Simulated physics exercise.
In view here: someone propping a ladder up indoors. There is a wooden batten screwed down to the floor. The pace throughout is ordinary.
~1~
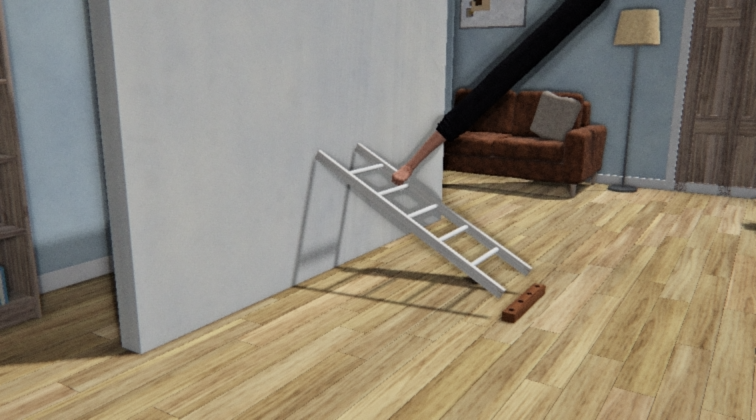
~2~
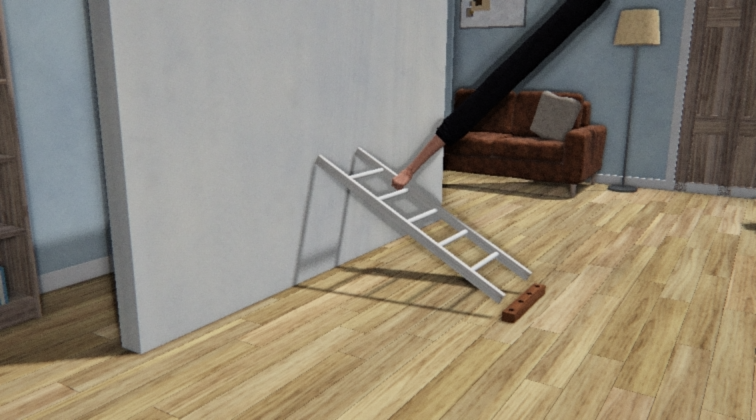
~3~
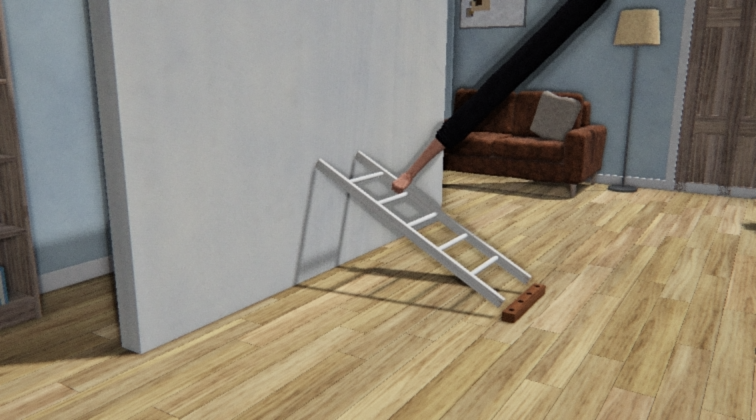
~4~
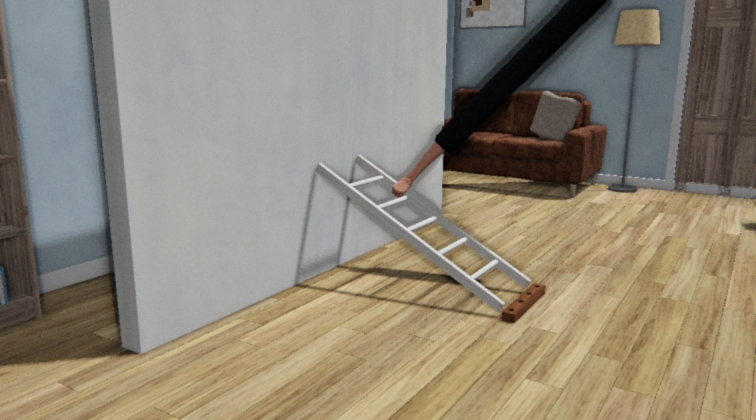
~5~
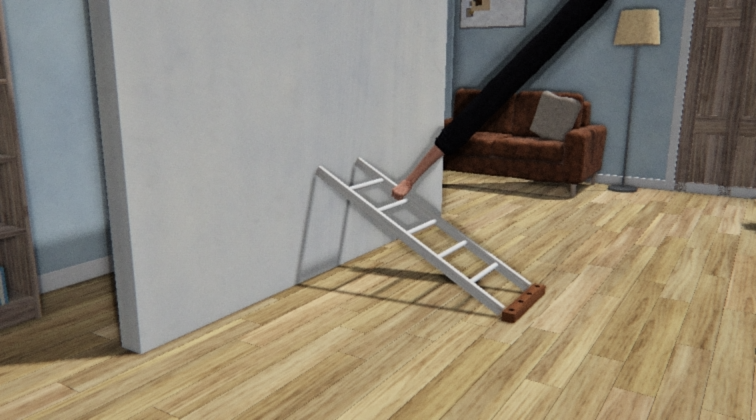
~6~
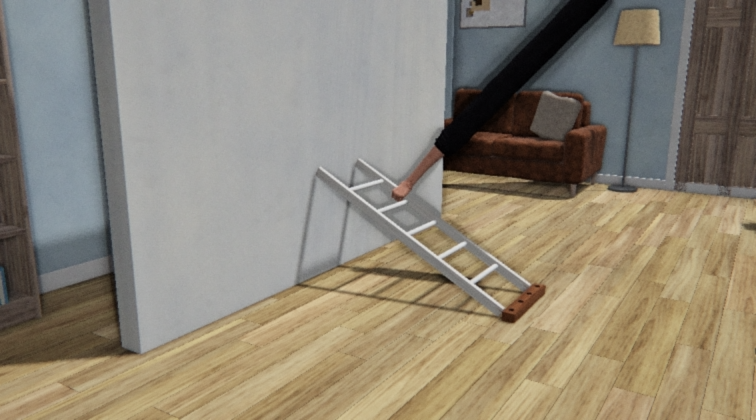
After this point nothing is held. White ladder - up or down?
Most likely it is going to keep standing.
Then, 0.14 s after the last picture, white ladder moving near (421, 230).
At rest, the white ladder holds its place, near (421, 230).
